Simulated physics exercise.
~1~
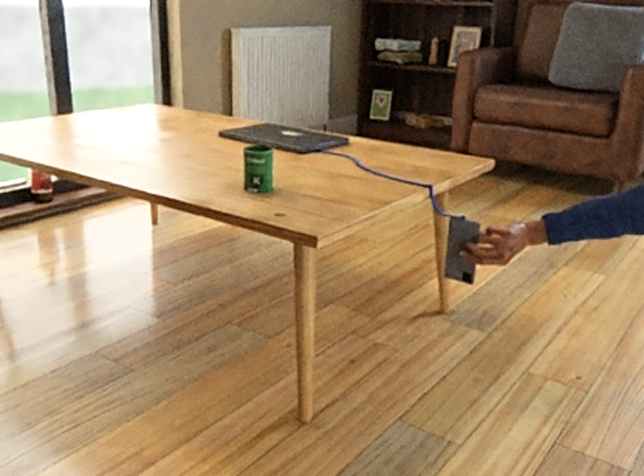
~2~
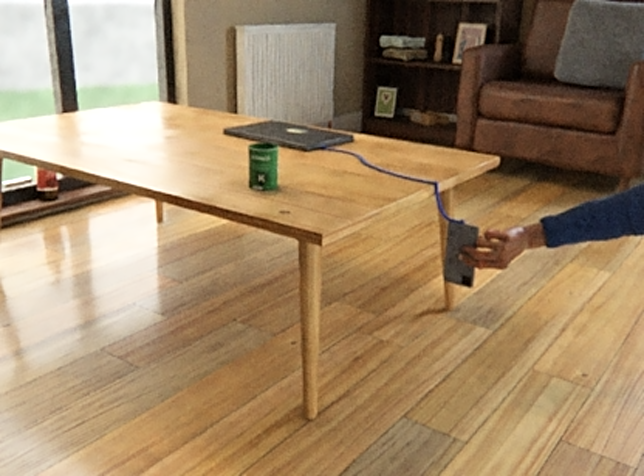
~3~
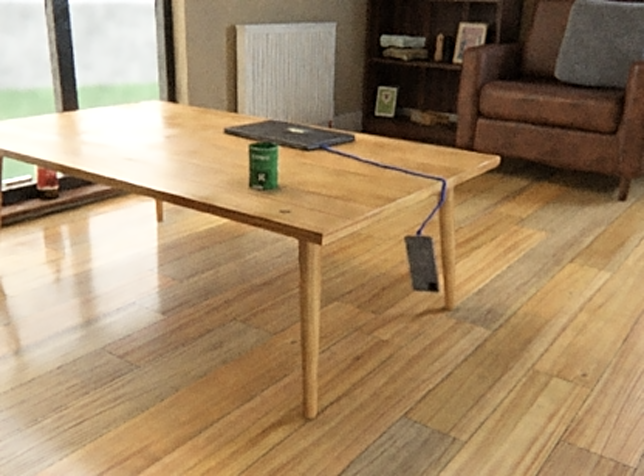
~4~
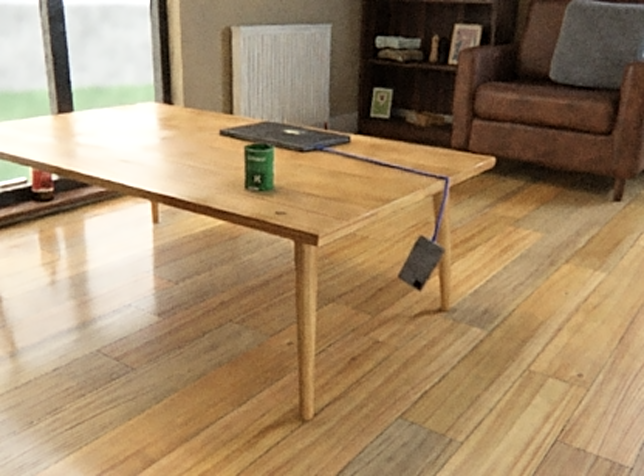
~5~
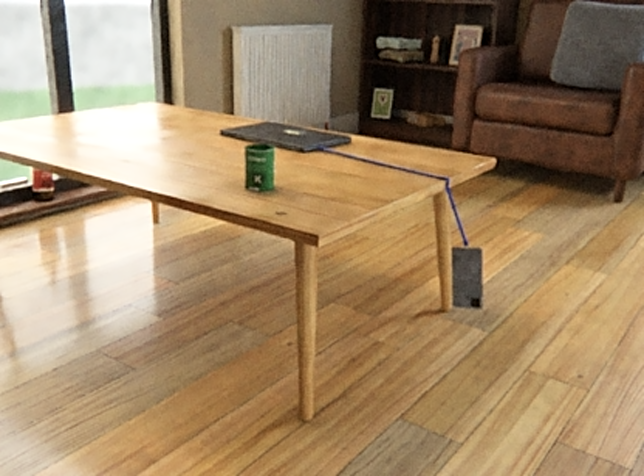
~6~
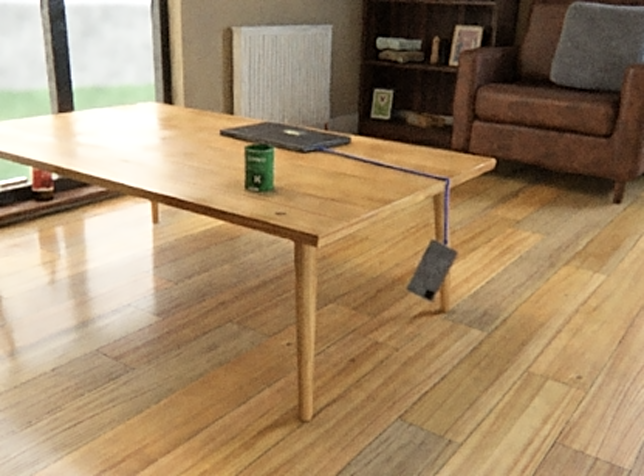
A long pale wooden coffee table stands on a glossy plank floor, seen from slightly above by a gently swaying camera, with a brown leather armchair, a dark bookcase and a white radiator behind. A flat black laptop and a green cup sit on top, and a thin blue ribbon runs across the table and over its right edge. From the right, a hand in a dark blue sleeve holds a grey phone at the ribbon's end, then lets go and withdraws. The phone swings left, right and left again, turning, and finally hangs below the edge, while the laptop and cup stay put.
